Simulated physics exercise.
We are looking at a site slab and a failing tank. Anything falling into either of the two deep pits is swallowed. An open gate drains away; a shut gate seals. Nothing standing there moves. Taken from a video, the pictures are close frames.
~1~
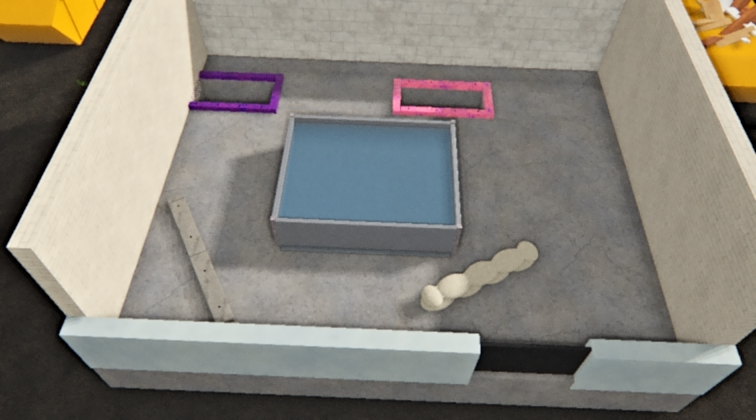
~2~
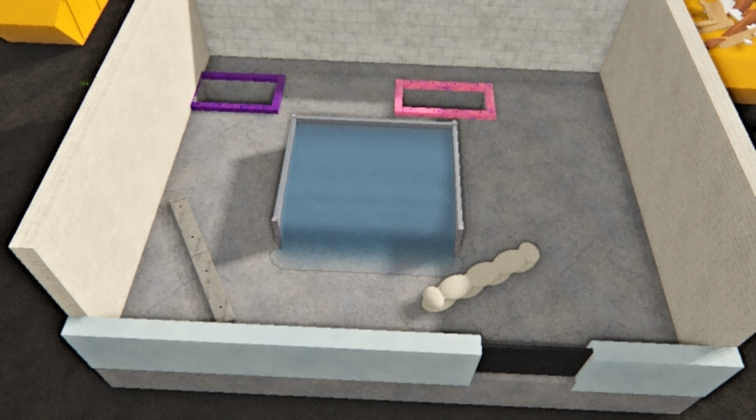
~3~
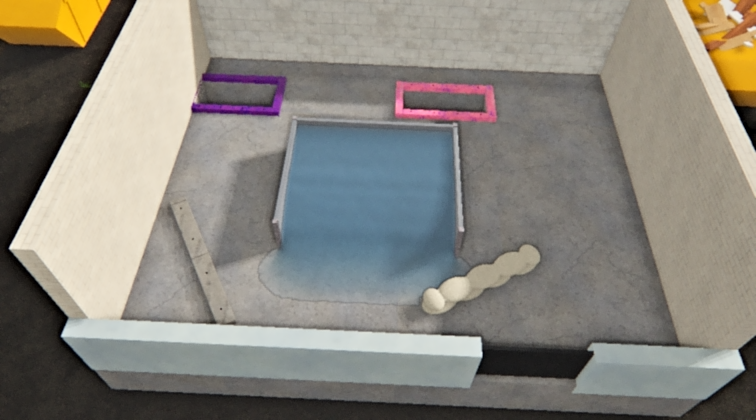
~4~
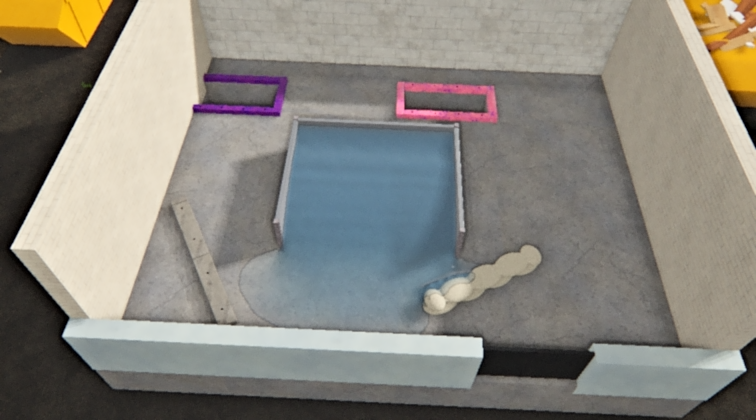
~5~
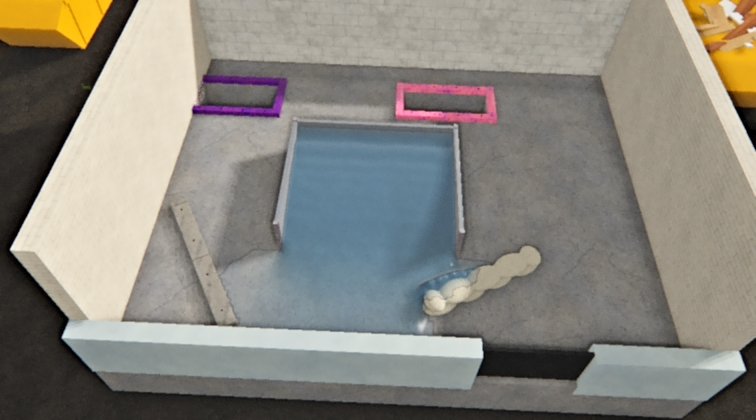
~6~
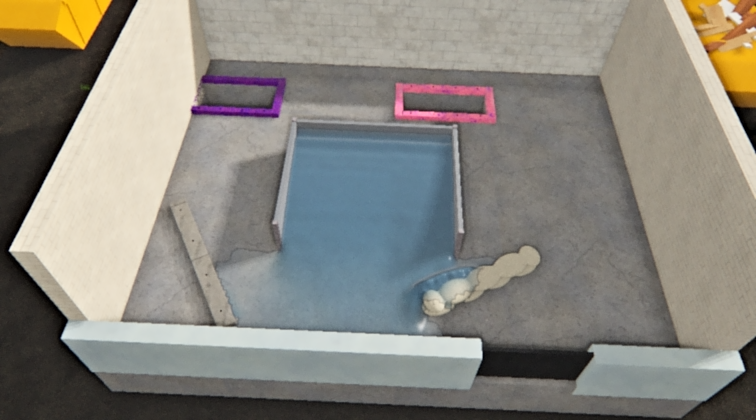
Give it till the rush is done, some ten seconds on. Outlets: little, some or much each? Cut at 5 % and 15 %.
The gate: Little. The purple pit: Some. The pink pit: Little.
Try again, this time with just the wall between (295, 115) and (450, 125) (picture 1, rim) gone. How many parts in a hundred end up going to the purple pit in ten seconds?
The purple pit gets 15 per cent.
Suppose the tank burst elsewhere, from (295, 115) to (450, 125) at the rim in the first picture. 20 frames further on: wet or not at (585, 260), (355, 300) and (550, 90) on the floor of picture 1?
So the first one is left untouched, the next left untouched, and the last drenched.
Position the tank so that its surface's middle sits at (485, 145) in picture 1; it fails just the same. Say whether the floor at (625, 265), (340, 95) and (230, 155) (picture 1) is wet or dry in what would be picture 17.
In sequence: Inundated, next unflooded, then unflooded.
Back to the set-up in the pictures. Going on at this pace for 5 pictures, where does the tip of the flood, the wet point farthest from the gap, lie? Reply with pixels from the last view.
I reckon the front has reached (127, 347) by then.
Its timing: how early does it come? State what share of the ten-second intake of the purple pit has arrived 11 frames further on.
I get 0 per cent.
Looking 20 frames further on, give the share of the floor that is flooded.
70 %.
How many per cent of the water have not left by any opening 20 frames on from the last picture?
My reckoning gives about 100 %.
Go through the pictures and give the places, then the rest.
Still water in the open tank at (369, 171), in the first picture.
The front is at (275, 251), out from the gap at (368, 241), in the second picture.
Water pours out at (368, 245) and has run to (264, 267), in the third picture.
Water pours out at (369, 246) and has run to (249, 285), in the fourth picture.
The front is at a hidden place, out from the gap at (369, 247), in the fifth picture.
The front is at a hidden place, out from the gap at (368, 247), in the sixth picture.
A moment on, water covers 25 % of the floor; the gate 0 %, the purple pit 0 %, the pink pit 0 %.
Next, water covers 40 % of the floor; the gate 0 %, the purple pit 0 %, the pink pit 0 %.
Then, water covers 70 % of the floor; the gate 0 %, the purple pit 0 %, the pink pit 0 %.
Later, water covers 85 % of the floor; the gate 0 %, the purple pit 6 %, the pink pit 0 %.
In the end, water covers 95 % of the floor; the gate 0 %, the purple pit 7 %, the pink pit 0 %.
